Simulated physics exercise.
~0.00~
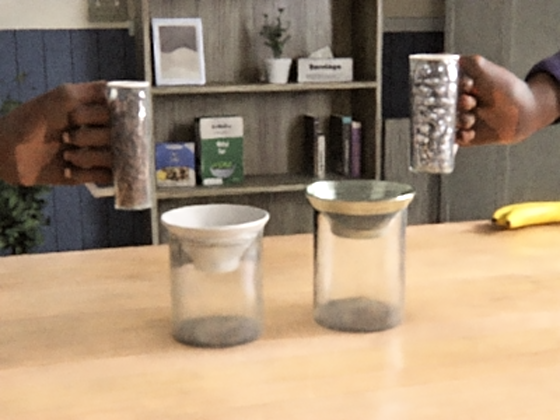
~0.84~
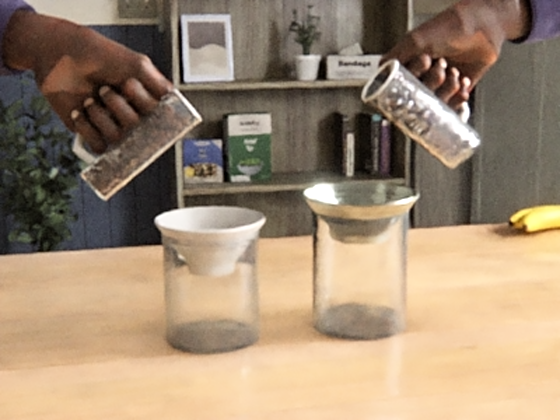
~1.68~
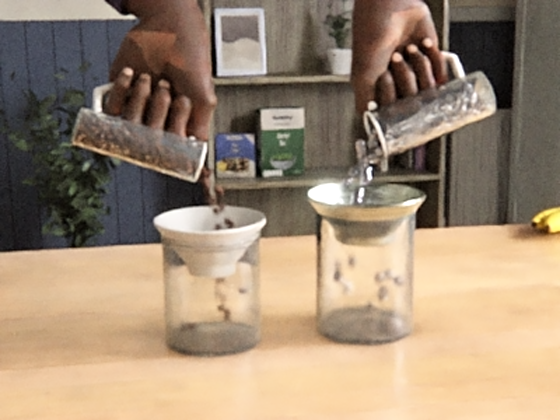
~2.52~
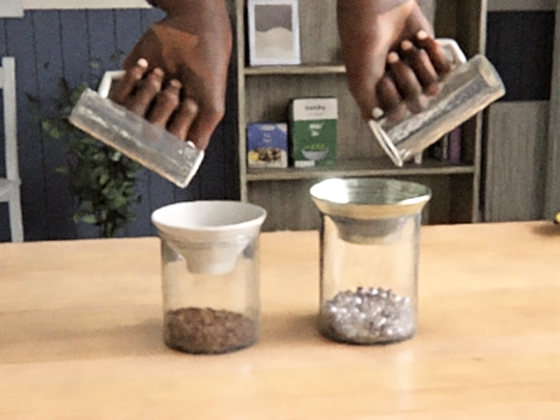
In the video, two hands hold clear cups of loose material above two funnels set in glass jars on a wooden table, then tip them so the pieces pour through, leaving both cups empty, with brown bits in the left jar and silvery ones in the right.
